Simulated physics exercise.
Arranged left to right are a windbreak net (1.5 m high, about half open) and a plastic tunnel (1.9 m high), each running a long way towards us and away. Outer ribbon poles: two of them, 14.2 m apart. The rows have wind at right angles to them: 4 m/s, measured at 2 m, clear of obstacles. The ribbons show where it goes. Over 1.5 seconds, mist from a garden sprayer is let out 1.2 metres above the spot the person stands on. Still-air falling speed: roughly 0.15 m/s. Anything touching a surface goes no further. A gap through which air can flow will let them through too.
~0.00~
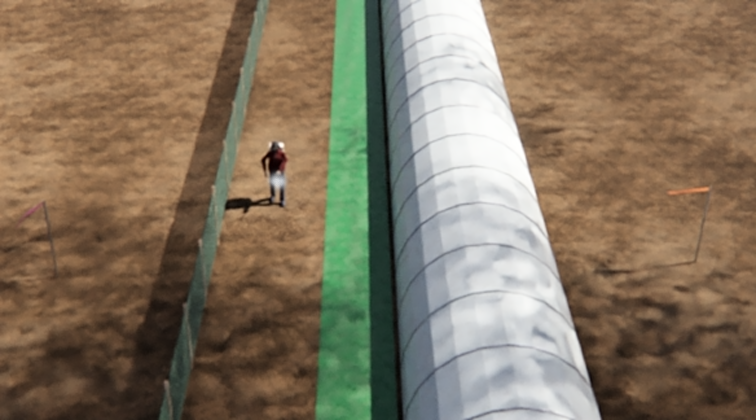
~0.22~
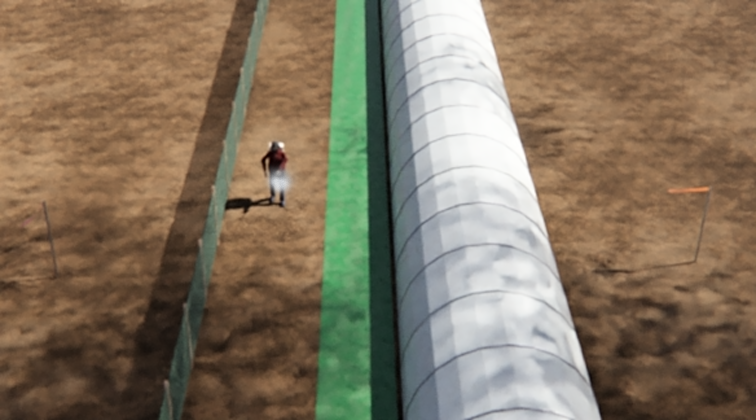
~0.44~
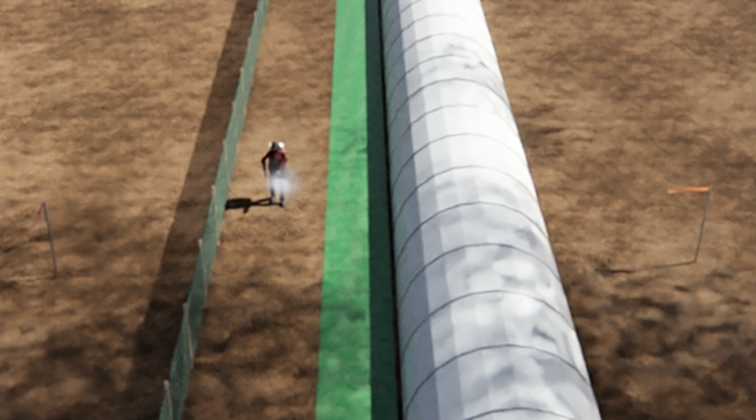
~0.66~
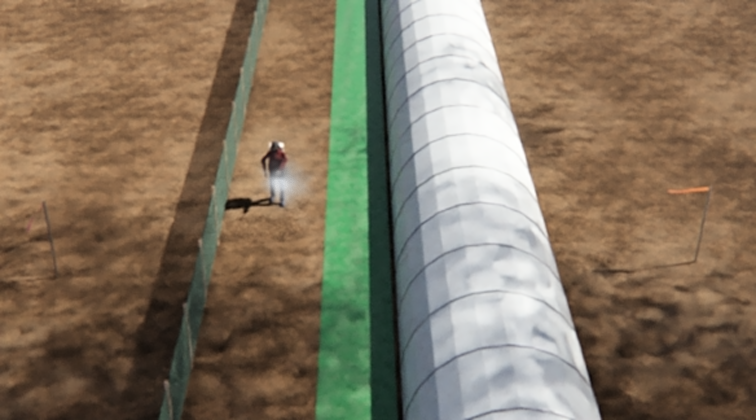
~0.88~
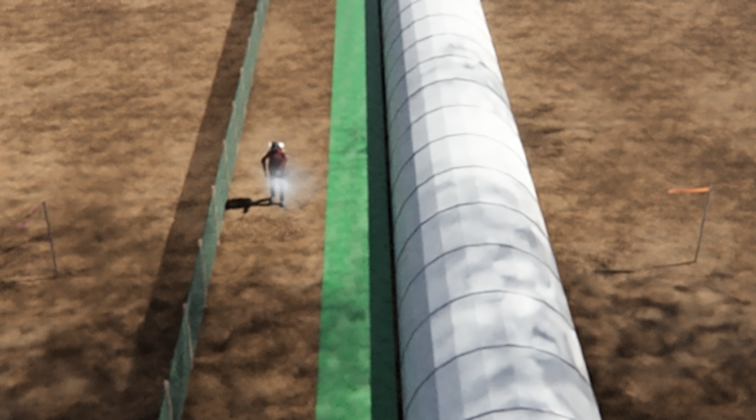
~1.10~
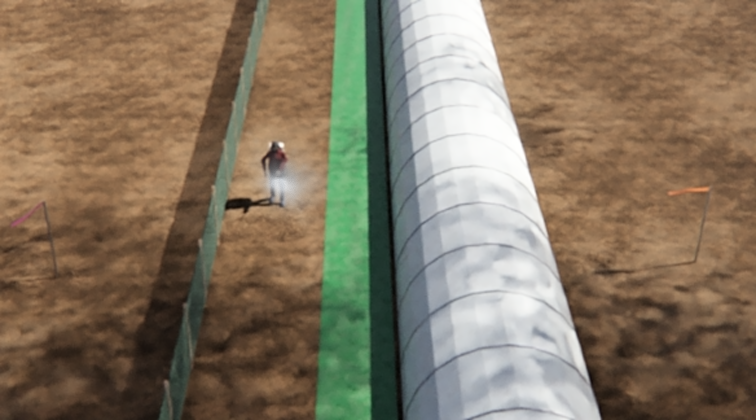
A small puff of pale mist spread wider around a person standing between a net fence and a long plastic tunnel, while the ribbon on the left pole fluttered and the right one streamed leftward.
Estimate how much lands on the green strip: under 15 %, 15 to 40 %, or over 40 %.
I would say between 15 and 40 % lands there.
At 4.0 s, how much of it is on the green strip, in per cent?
3 per cent, roughly.
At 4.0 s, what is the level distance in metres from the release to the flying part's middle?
0.5 m.
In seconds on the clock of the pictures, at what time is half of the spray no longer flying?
About 11.5 seconds.
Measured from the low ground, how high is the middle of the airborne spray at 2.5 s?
I'd put it near 1.2 metres.
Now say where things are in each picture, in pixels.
The first frame shows the left ribbon ends at (16, 228), leaning 45 degrees to the left, the spray in the air spans x = 270 to 280 around y = 180 and it comes from (277, 178).
The second frame shows the right ribbon ends at (669, 191), leaning 85 degrees to the left, the spray in the air spans x = 270 to 290 around y = 180 and the green one passes (357, 259).
The third frame shows the left ribbon ends at (31, 230), leaning 30 degrees to the left, the spray in the air spans x = 270 to 295 around y = 180 and the top of the plastic tunnel crosses (471, 154).
The fourth frame shows the right ribbon ends at (668, 191), leaning 85 degrees to the left, the spray in the air spans x = 265 to 300 around y = 180 and the green one passes (357, 203).
The fifth frame shows the left ribbon ends at (19, 228), leaning 45 degrees to the left and the spray in the air spans x = 265 to 310 around y = 180.
The sixth frame shows the right ribbon ends at (669, 194), leaning 85 degrees to the left, the spray in the air spans x = 260 to 315 around y = 180 and the top of the plastic tunnel crosses (471, 154).
After 2.5 s, 1 % is no longer flying here, and 0 % lies on the green strip; the middle of what still flies is 1.1 m above the low ground, near (297, 183).
After 4.0 s, 7 % is no longer flying here, and 3 % lies on the green strip; the middle of what still flies is 1.1 m above the low ground, near (308, 184).
After 8.0 s, 32 % is no longer flying here, and 14 % lies on the green strip; the middle of what still flies is 1.3 m above the low ground, near (287, 180).
After 20.0 s, 84 % is no longer flying here, and 22 % lies on the green strip; the middle of what still flies is 1.3 m above the low ground, near (24, 181).
After 45.0 s, 100 % is no longer flying here, and 23 % lies on the green strip.
